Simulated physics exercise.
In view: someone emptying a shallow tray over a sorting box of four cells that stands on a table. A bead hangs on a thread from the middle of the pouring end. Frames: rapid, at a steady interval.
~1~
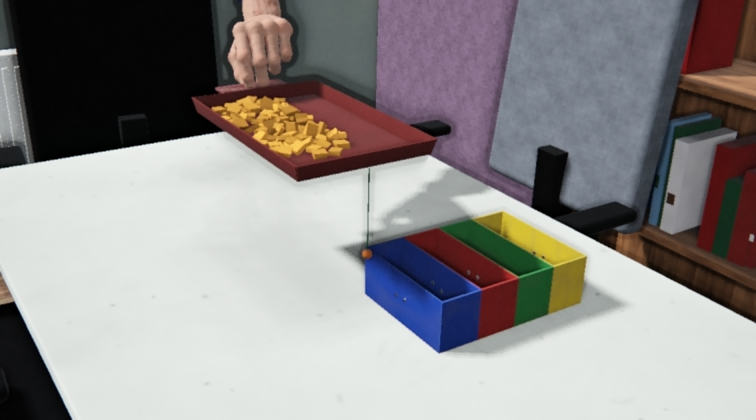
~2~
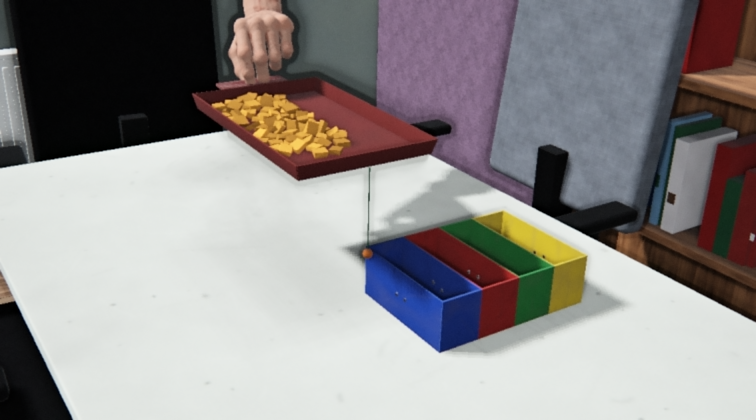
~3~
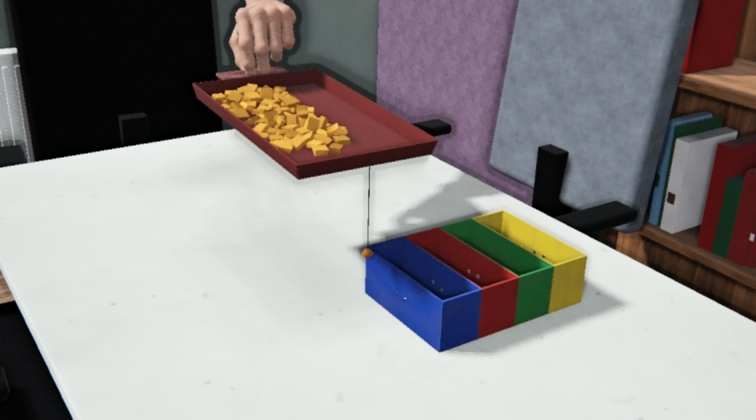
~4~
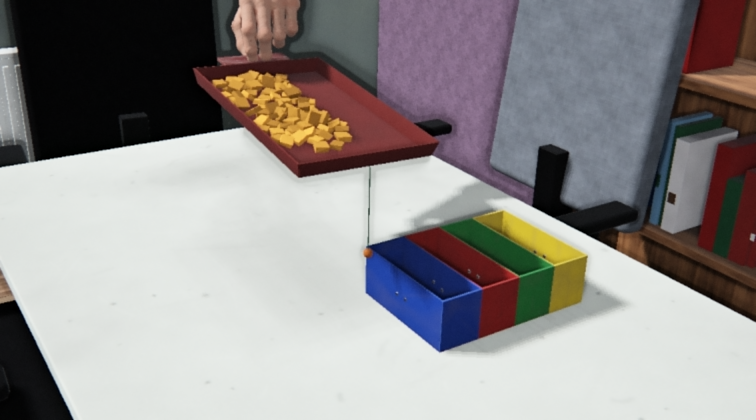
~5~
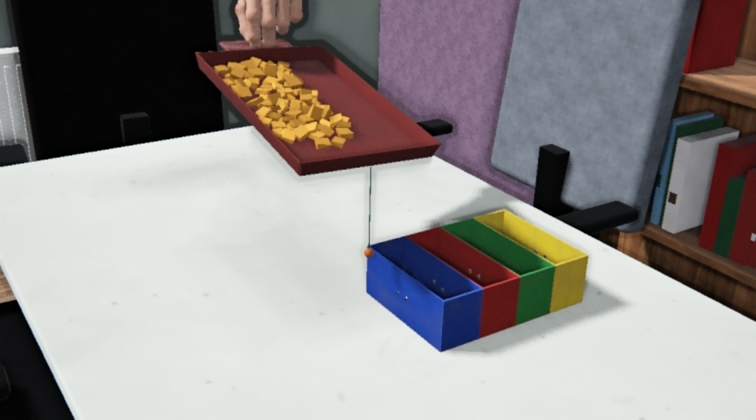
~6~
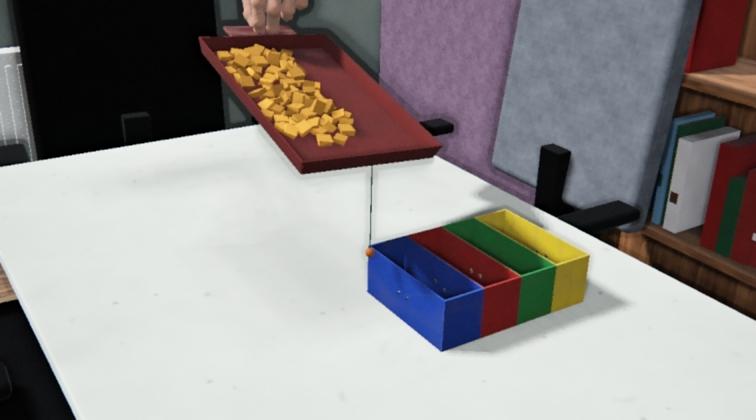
A dark red tray of small orange-yellow pieces, held by a hand at its far end, gradually tilts as that end rises, and the pieces shift slightly forward above a blue, red, green and yellow box on a white table.
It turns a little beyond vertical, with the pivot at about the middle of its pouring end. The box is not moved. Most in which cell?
Blue cell.
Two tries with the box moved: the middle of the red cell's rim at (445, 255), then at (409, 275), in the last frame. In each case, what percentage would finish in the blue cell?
Roughly 40 % and 20 %.
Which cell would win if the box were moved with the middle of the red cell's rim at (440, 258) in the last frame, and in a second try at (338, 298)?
For the first spot I'd say the cell in red, and for the second spot the yellow cell.
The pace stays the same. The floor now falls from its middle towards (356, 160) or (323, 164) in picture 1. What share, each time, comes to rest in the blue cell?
Roughly 30 percent, then 0 percent.
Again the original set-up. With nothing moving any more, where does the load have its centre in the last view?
The centre settles at about (433, 317).
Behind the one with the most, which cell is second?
In second place: The red cell.
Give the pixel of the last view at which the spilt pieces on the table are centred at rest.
I'd say near (392, 344), give or take.
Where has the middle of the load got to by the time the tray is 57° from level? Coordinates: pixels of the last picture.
In the last view, the load is centred close to (393, 142).
Shortly afterwards, tray tipped steeply; all but a few on the tray; a little falling or outside the box.
Next, tray tipped right over; near two thirds on the tray; near a quarter in the blue cell; near a quarter in the red cell; a little falling or outside the box.
Some moments later, tray tipped past a quarter turn; near half in the blue cell; near a quarter in the red cell; near a quarter falling or outside the box.
In the end, tray tipped past a quarter turn; near half in the blue cell; near a quarter in the red cell; none at all in the green cell; none at all in the yellow cell; near a quarter outside the box.
